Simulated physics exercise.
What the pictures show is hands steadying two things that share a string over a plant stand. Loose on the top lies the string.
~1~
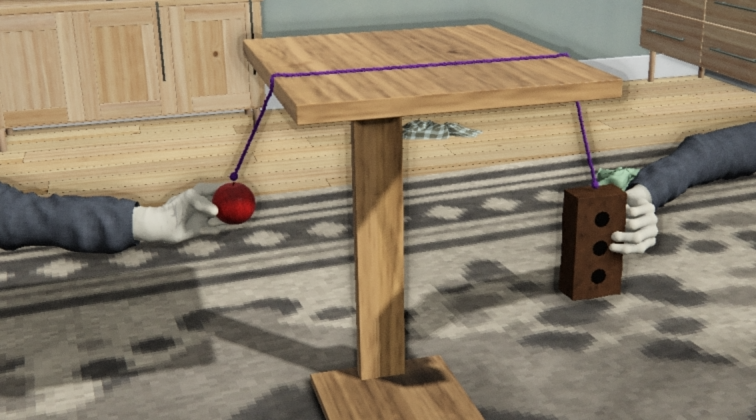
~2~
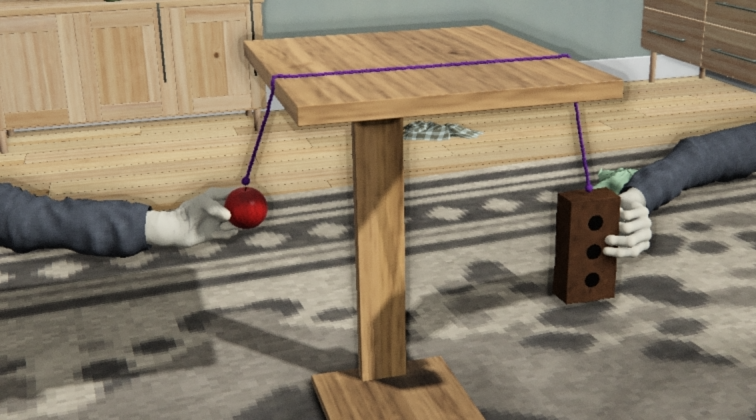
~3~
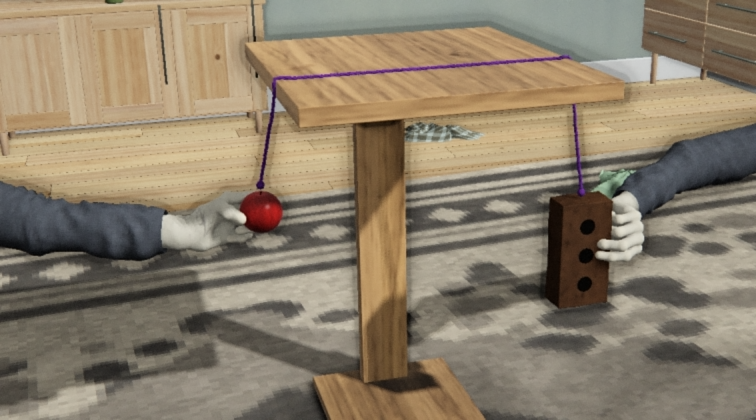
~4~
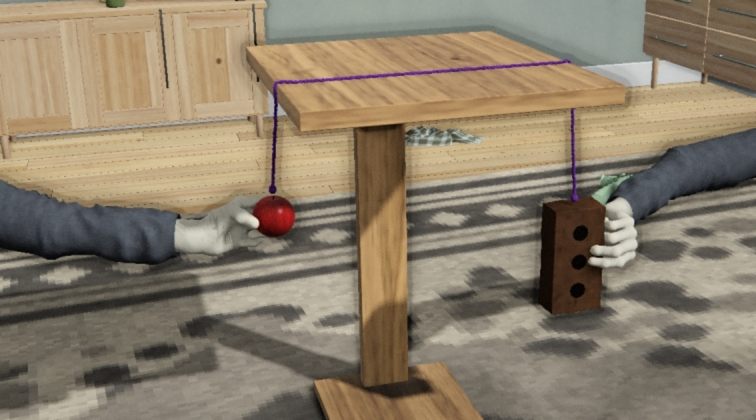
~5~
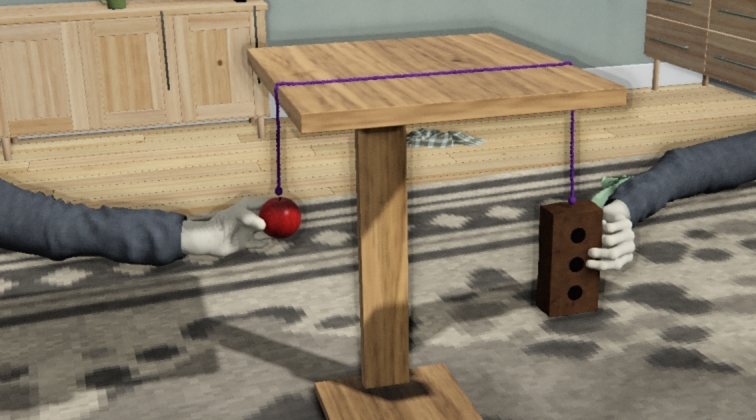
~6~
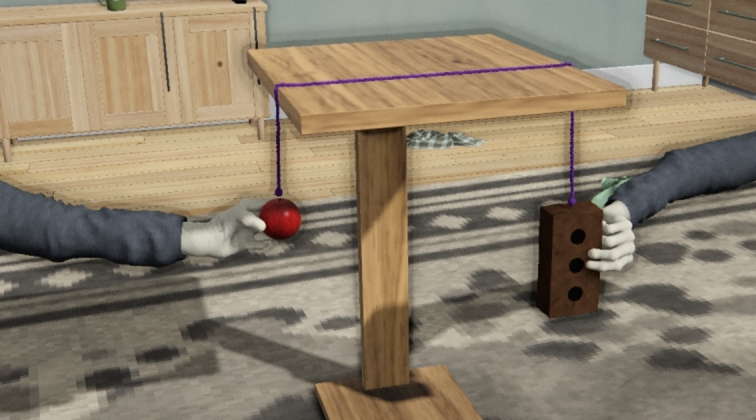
Over a small wooden table, a purple string lay across the top while two gloved hands moved a red ball and a dark brick slightly inward and down, then held them nearly still.
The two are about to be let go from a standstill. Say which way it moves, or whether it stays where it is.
It's going to shift to the right after release.
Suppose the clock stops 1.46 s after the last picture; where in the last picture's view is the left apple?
At about (727, 403).
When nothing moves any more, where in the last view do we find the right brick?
(571, 410), give or take.
Then, 0.88 s after the last picture, left apple pulled up onto the top near (462, 47); right brick down on the floor near (549, 404).
Then, 1.46 s after the last picture, left apple down on the floor near (727, 403); right brick down on the floor near (568, 408).
At rest, left apple down on the floor near (732, 395); right brick down on the floor near (571, 410). The string slides rightwards.
